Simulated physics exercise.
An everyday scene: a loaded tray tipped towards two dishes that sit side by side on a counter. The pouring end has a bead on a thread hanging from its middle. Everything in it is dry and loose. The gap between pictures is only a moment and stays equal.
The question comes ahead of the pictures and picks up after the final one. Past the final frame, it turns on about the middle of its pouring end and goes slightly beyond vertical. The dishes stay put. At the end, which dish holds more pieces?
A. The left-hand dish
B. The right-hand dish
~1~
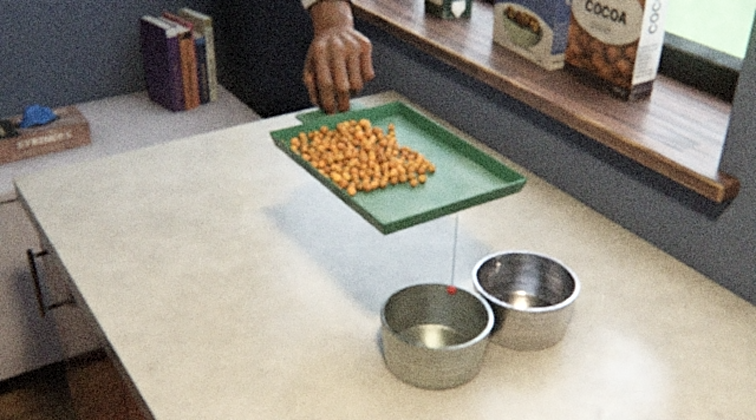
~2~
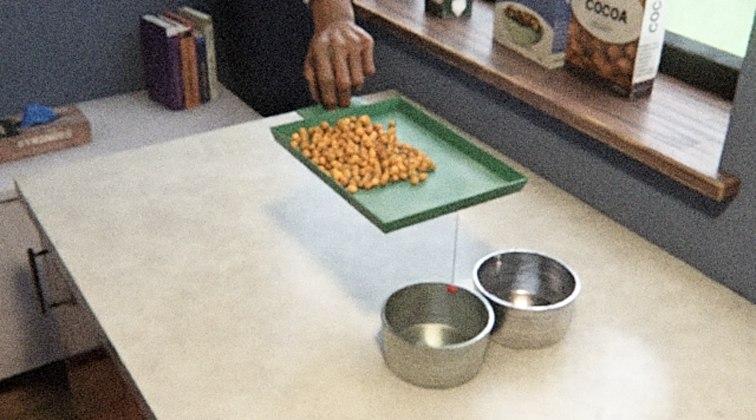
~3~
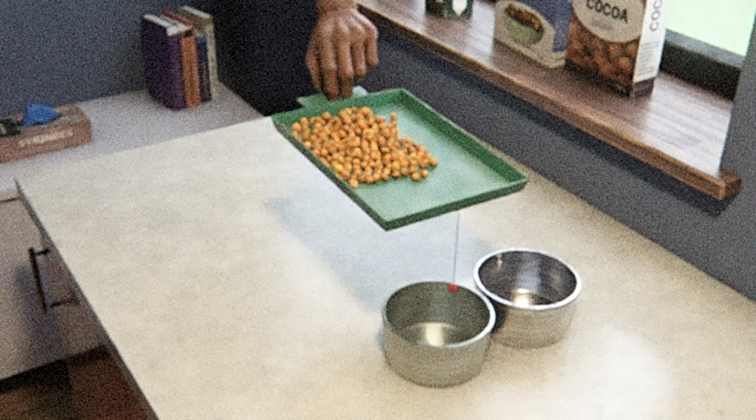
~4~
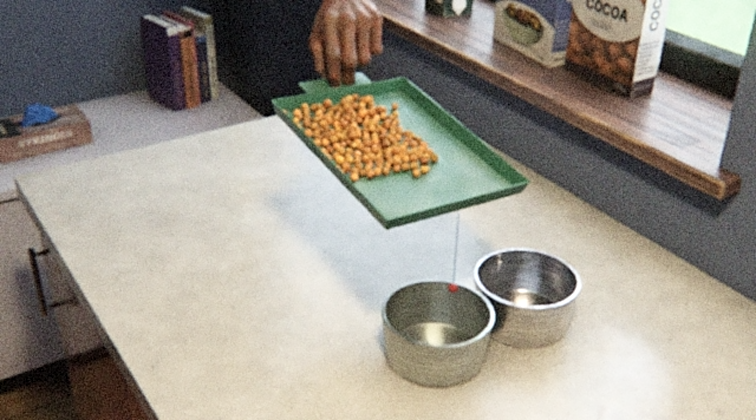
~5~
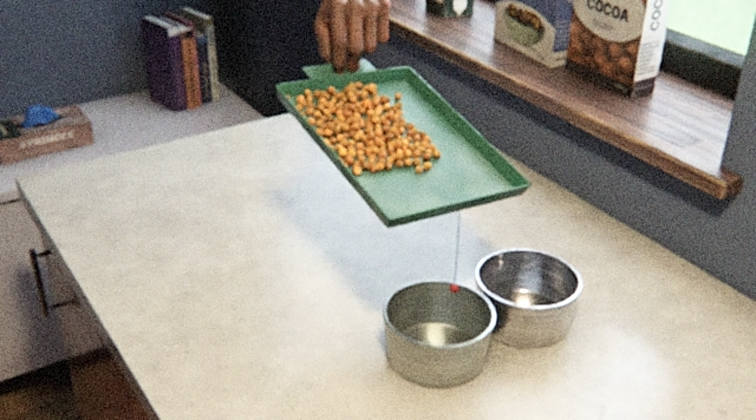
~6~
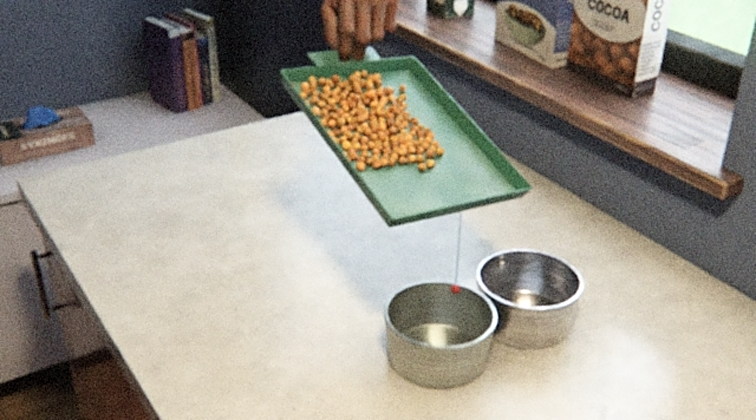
Answer: B.
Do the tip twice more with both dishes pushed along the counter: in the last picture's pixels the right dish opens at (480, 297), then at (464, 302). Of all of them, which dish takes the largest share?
First try: The rightmost dish. Second try: The rightmost dish.
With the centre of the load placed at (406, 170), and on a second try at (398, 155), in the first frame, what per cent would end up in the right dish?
In order, roughly 50 % and 50 %.
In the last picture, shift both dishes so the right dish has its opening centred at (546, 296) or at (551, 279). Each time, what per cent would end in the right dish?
Close to 70 in a hundred, then close to 50 in a hundred.
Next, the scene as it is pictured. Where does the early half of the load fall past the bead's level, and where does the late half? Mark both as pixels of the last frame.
It passes near (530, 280) first and then near (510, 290).
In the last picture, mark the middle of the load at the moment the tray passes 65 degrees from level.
Check around (492, 187) in the last picture.
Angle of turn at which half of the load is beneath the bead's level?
Angle: Close to 110°.
Soon, tray tipped steeply; most on the tray; a stray few in the left dish; a small part in the right dish; a stray few outside both; a small part in the air.
A while on, tray tipped past a quarter turn; about half on the tray; a small part in the left dish; about a quarter in the right dish; a small part outside both; a stray few in the air.
Towards the end, tray tipped past a quarter turn; a small part in the left dish; about two thirds in the right dish; about a quarter outside both; a stray few in the air.
Finally, tray tipped past a quarter turn; a small part in the left dish; about two thirds in the right dish; about a quarter outside both; a stray few in the air.
